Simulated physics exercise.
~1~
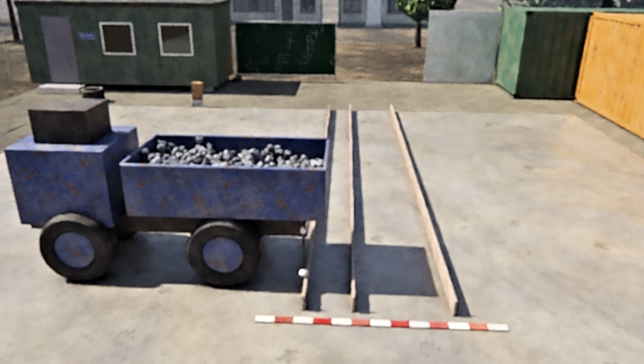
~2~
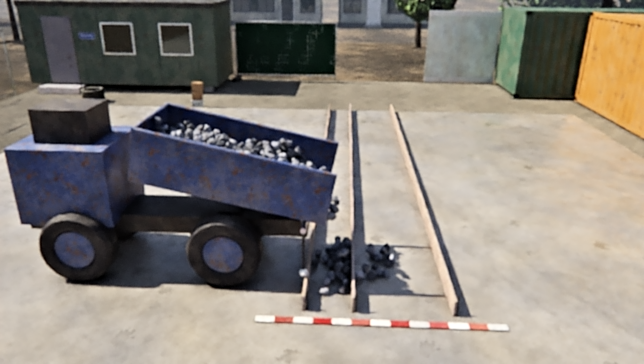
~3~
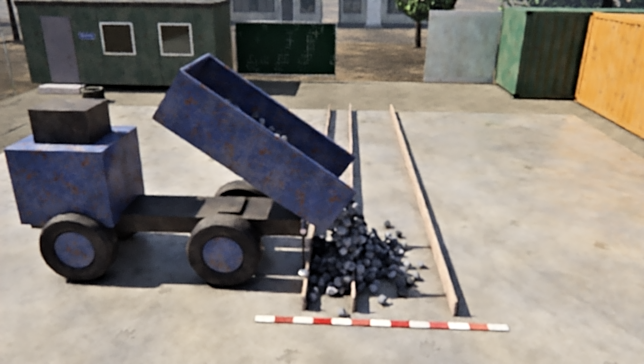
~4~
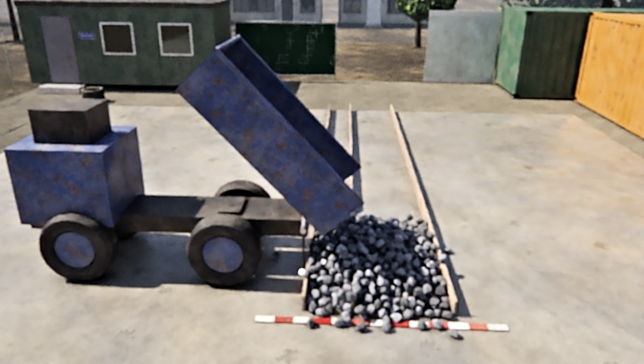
In a paved yard with a green cabin and green and orange containers behind, a blue tipping vehicle stands at left, its open bed full of grey stones. Three long boards lie on the ground beside its rear, with a red and white striped staff in front. The bed tilts up, and the first stones drop between the boards. It rises more steeply, and the load slides out to the right into a growing heap. At the end the bed stands steeply raised, and the stones lie in a broad pile between the outer boards, a few reaching the staff.
